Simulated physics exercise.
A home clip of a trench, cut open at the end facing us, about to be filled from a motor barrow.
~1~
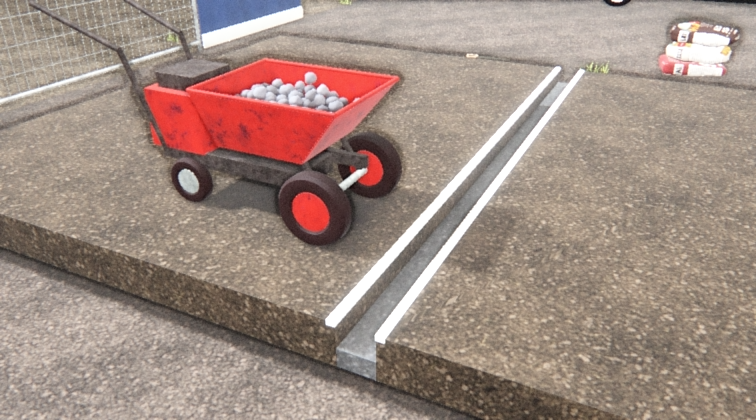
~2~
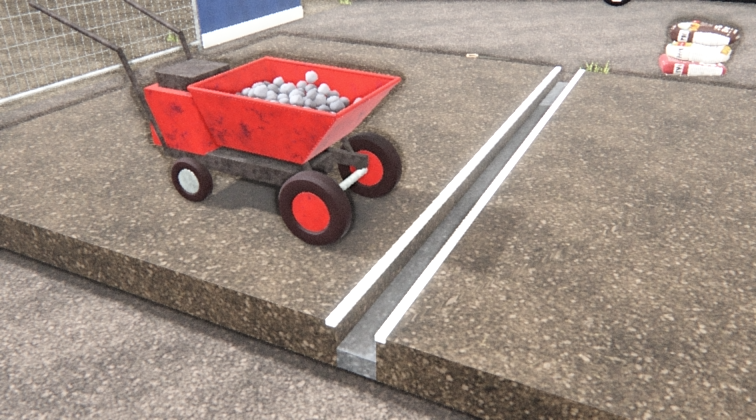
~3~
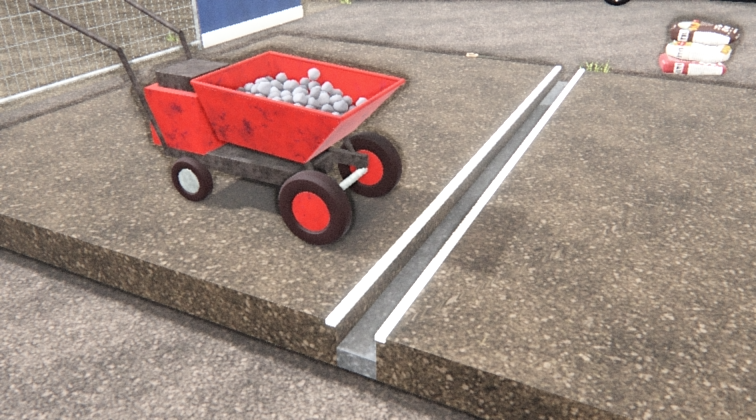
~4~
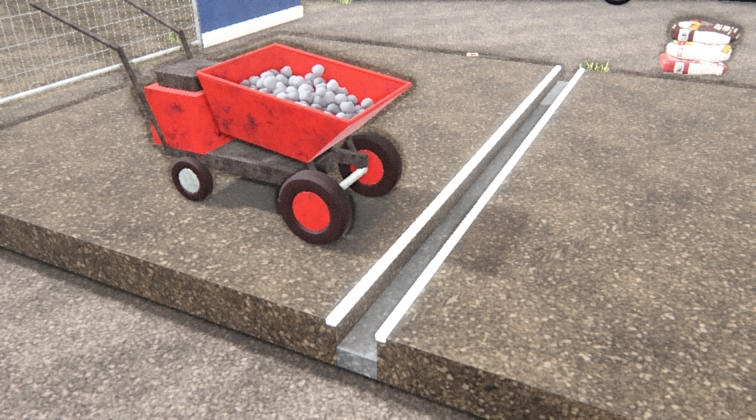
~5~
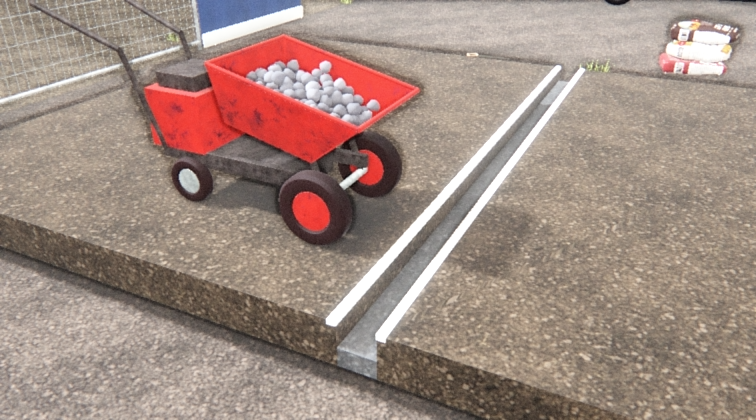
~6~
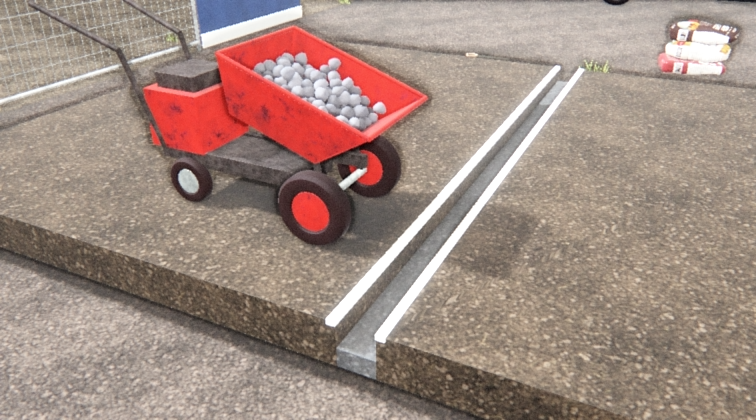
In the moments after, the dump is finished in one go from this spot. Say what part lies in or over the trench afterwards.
Between the edges lies under half of the load.
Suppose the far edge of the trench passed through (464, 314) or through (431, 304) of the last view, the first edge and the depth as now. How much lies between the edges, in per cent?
Near 90 % and 50 %.
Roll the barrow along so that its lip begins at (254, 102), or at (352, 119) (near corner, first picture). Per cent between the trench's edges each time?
In turn 50 and 10 in a hundred.
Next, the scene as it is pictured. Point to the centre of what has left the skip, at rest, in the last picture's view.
At about (487, 244).
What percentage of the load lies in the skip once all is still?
Roughly 0 in a hundred.
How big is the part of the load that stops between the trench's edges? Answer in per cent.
About 20 per cent.
Soon, skip tipped steeply; all in the skip.
A while on, skip tipped steeply; most in the skip; a stray few in or heaped over the trench; a small part beyond it; a stray few falling.
Towards the end, skip tipped right over; about a quarter in the skip; a stray few in or heaped over the trench; most beyond it.
Finally, skip tipped right over; about a quarter in or heaped over the trench; most beyond it.
